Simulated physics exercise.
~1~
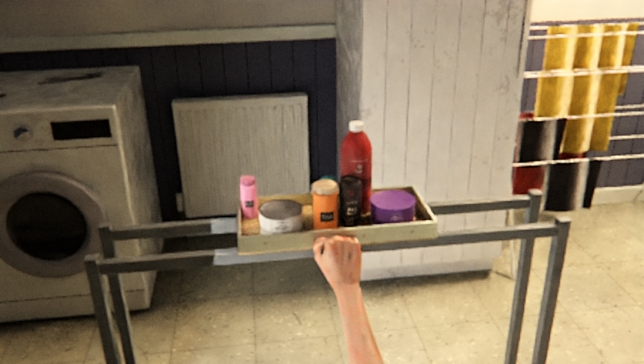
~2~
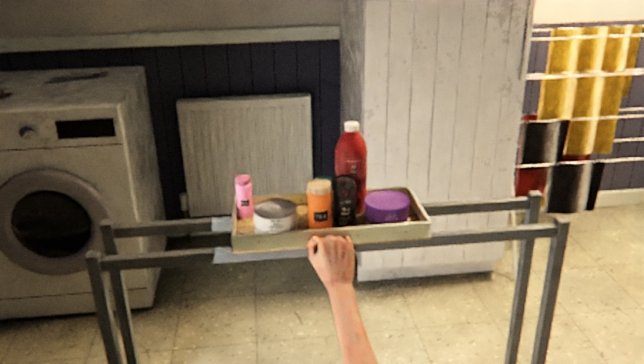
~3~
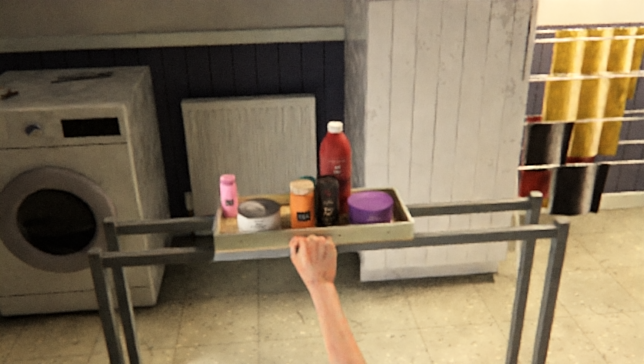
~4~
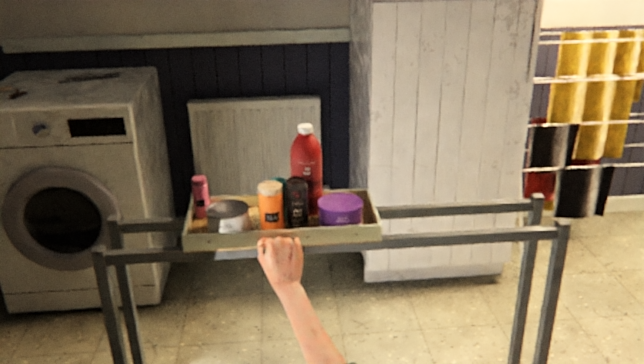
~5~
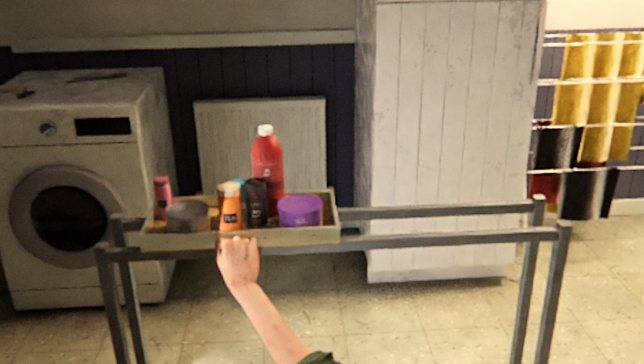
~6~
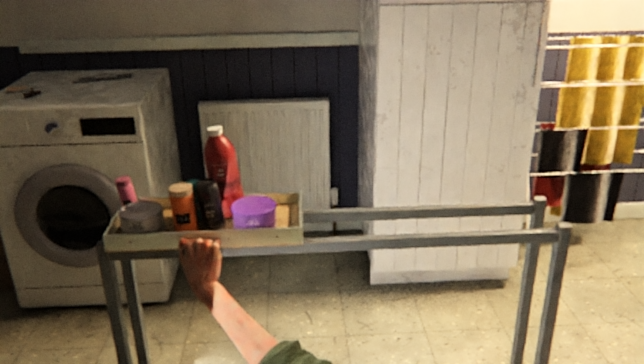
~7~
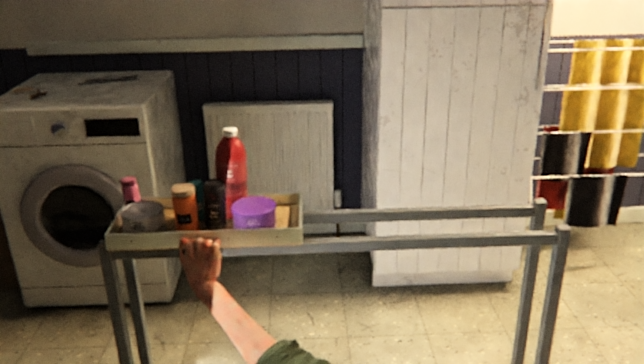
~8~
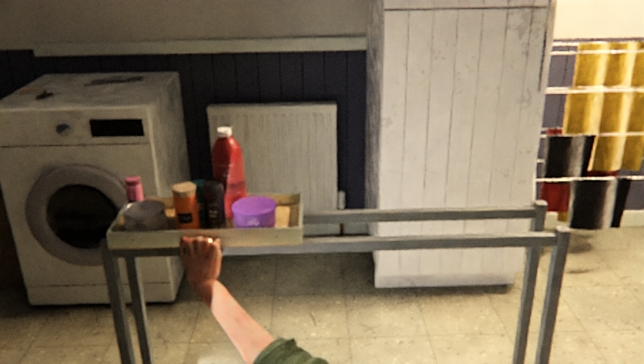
In the video, a hand pushes a shallow tray of toiletries, including a red bottle and a purple tub, leftward along a metal rack in a laundry room until it stops at the left end, where the items remain on the tray, still upright.
